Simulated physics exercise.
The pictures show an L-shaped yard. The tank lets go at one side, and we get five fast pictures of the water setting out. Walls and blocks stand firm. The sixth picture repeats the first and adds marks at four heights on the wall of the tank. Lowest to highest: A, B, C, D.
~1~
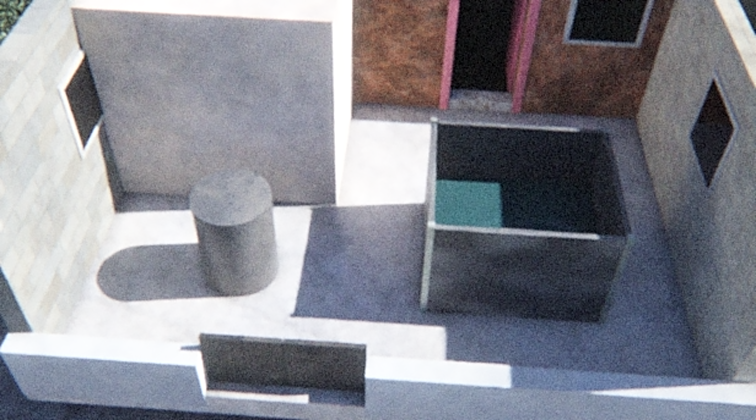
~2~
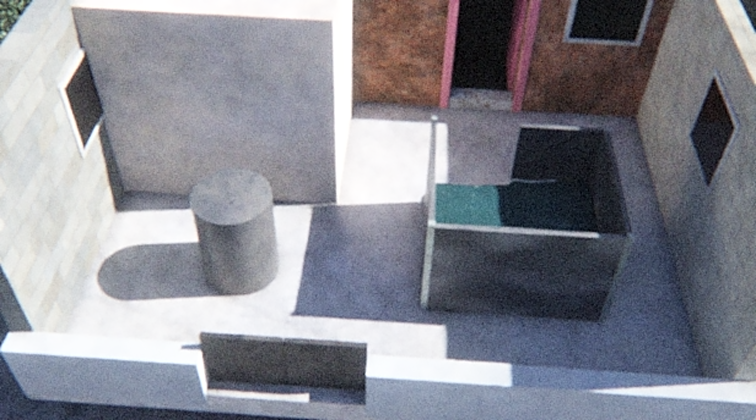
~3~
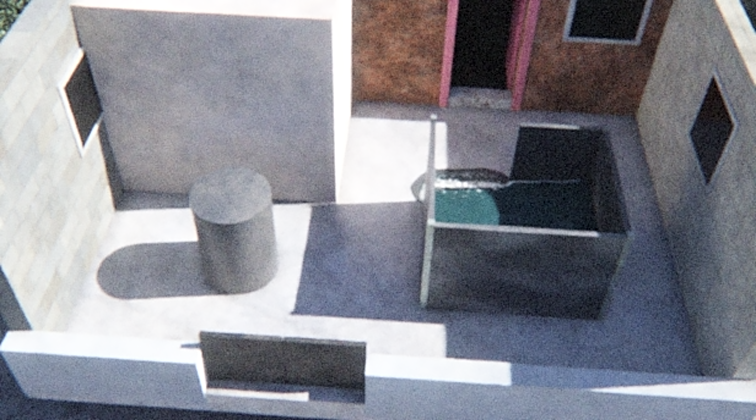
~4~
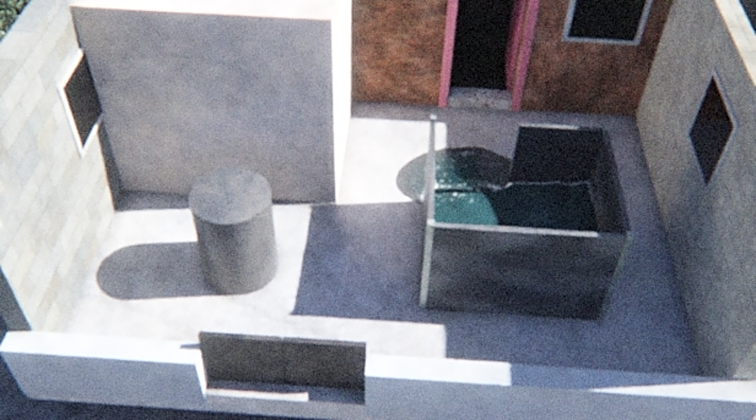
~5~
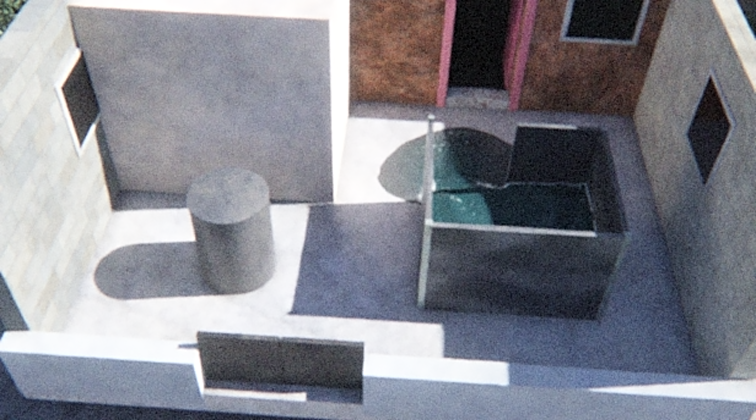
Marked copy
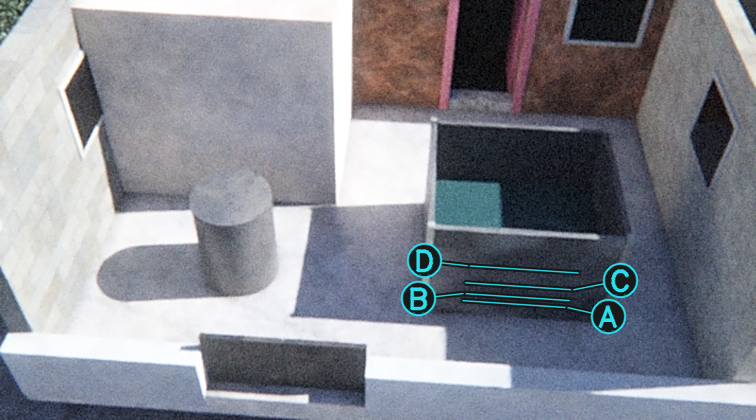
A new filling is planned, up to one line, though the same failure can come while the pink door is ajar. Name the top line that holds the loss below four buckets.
B will do.
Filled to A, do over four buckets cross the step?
No, not at all.
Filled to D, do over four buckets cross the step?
Yes, it does.
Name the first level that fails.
That is level C.
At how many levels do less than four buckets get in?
Two.
In cyan, A at (514, 304); B at (516, 297); C at (519, 286); D at (523, 269); from the bottom up A, B, C, D.
With A, nothing gets over.
With B, a bucket or two gets in.
With C, about 10 bucketfuls get in.
With D, dozens of bucketfuls pour in.
